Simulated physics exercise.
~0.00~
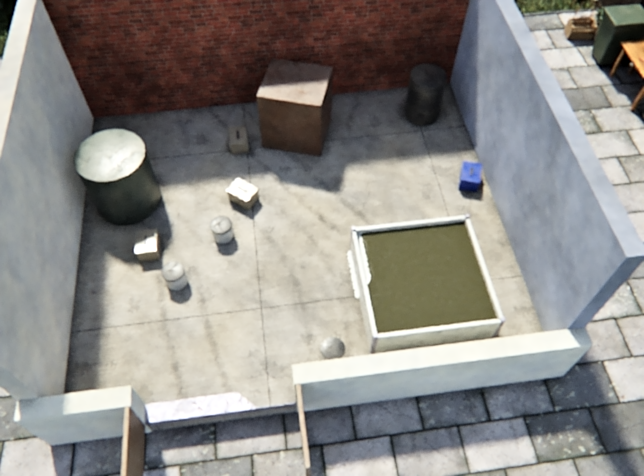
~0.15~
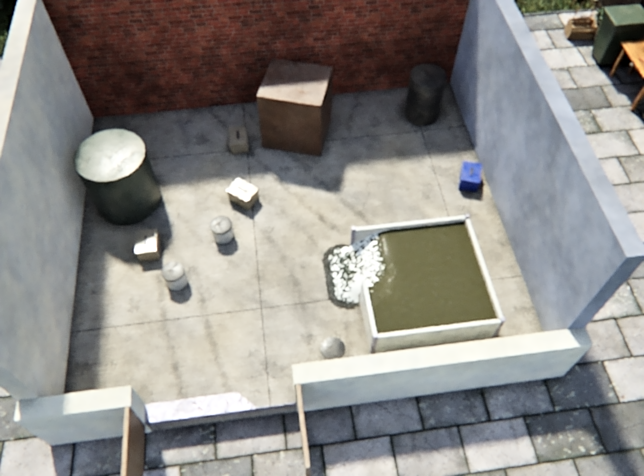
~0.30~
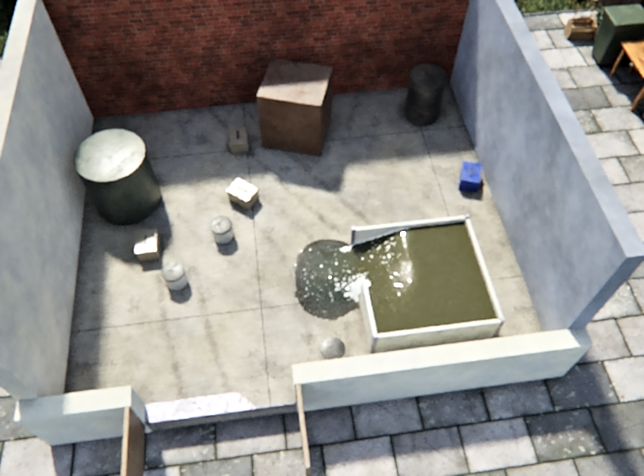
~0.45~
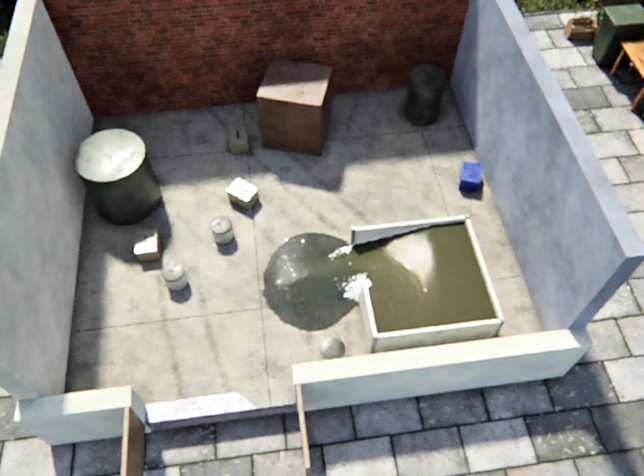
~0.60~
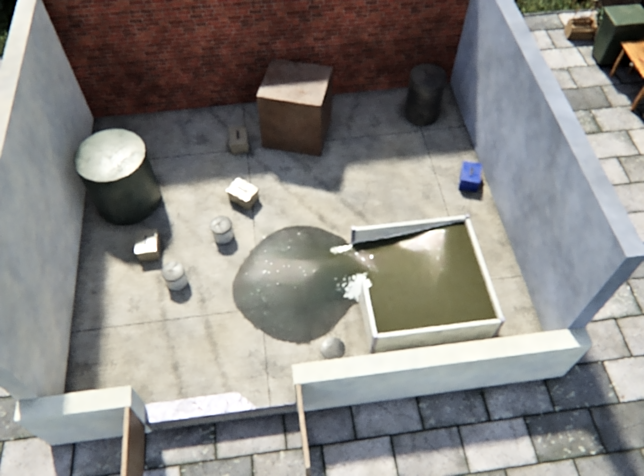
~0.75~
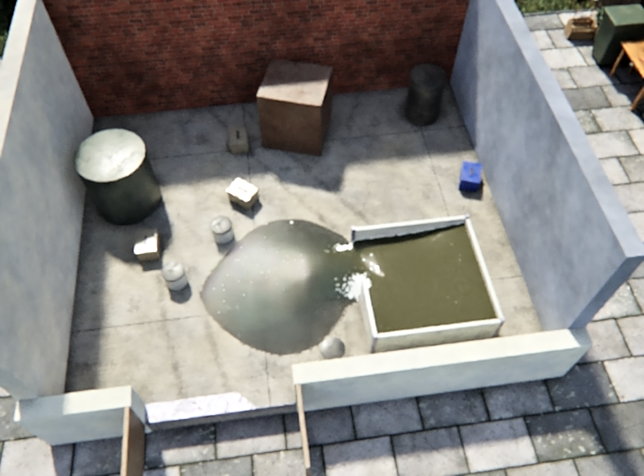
At the start, a white-rimmed tank of murky water stands in a walled court among scattered containers and blocks. Water bursts out in white foam through the tank's left side, then spreads leftward across the paving in a widening, rounded pool, while the blue tote and other loose items stay put.
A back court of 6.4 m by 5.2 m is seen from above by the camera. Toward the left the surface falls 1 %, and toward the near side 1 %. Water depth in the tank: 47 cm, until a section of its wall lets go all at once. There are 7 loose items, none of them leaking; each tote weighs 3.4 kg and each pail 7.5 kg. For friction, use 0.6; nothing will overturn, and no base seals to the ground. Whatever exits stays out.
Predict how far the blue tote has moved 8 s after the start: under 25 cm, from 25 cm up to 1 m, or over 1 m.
It has moved under 25 cm.
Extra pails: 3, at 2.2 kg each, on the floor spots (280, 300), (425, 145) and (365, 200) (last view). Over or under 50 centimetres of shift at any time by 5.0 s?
Result, in listed order: Exceeded / not exceeded / not exceeded.
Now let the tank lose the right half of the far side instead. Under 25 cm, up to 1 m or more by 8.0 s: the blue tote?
With that failure, the blue tote lands a long way off.
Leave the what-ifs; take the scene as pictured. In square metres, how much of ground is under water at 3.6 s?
Wet: Near 20 m2.
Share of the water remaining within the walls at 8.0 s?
About 84 in a hundred parts of the water.
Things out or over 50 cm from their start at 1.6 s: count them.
My count gives 0.
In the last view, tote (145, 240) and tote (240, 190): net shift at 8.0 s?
Lab note - net shifts in order: 100 cm; 250 cm.
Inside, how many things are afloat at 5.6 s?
Total: 3.
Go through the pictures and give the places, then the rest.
The blue tote at (471, 172) rests on the ground; water covers 2.6 m2; 0 of 7 have shifted, in the first picture.
The blue tote at (471, 172), on the bottom; water covers 3.0 m2; 0 of 7 have shifted, in the second picture.
The blue tote at (471, 172), on the bottom; water covers 3.5 m2; 0 of 7 have shifted, in the third picture.
The blue tote at (471, 172), on the bottom; water covers 4.3 m2; 0 of 7 have shifted, in the fourth picture.
The blue tote at (471, 172), on the bottom; 5.1 m2 under water; 0 of 7 have shifted, in the fifth picture.
The blue tote at (471, 172), on the bottom; 6.1 m2 under water; 0 of 7 have shifted, in the sixth picture.
After 1.6 s the blue tote is near (471, 172), 0.0 m from its start, aground; 0 of 7 are out; 0 afloat.
After 3.6 s the blue tote is near (471, 172), 0.0 m from its start, aground; 0 of 7 are out; 3 afloat.
After 5.6 s the blue tote is near (471, 172), 0.0 m from its start, aground; 0 of 7 are out; 3 afloat.
After 8.0 s the blue tote is near (471, 172), 0.0 m from its start, aground; 0 of 7 are out; 3 afloat.
